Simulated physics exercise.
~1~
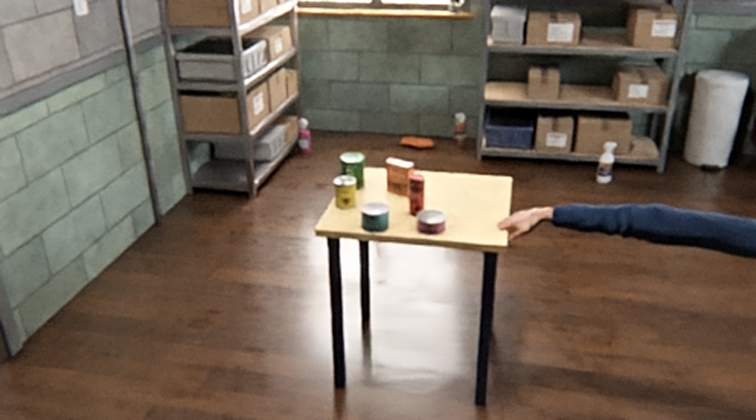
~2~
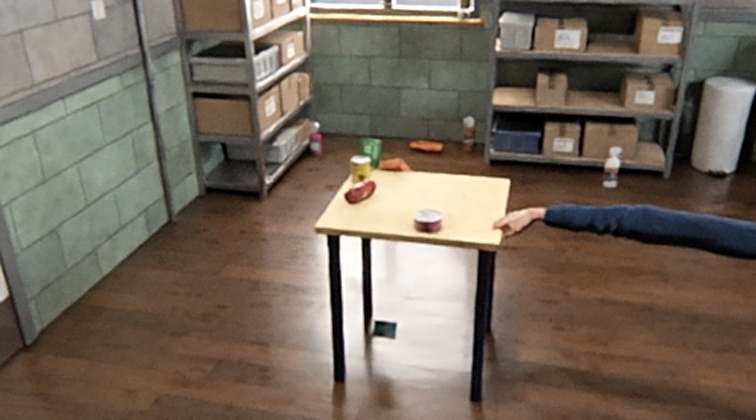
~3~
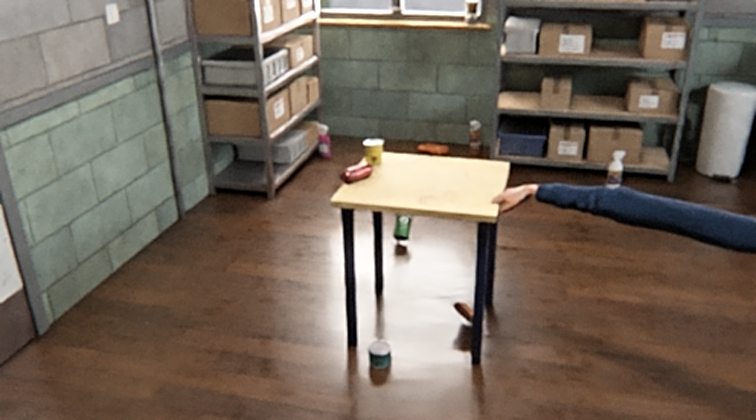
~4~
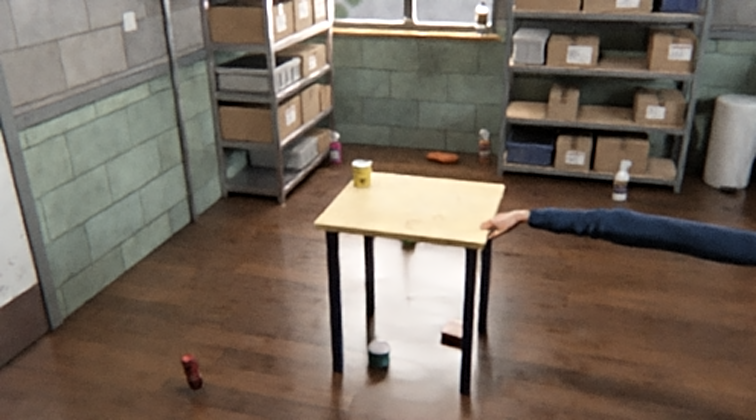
A hand jerks the small table, knocking everything off except the yellow tin.
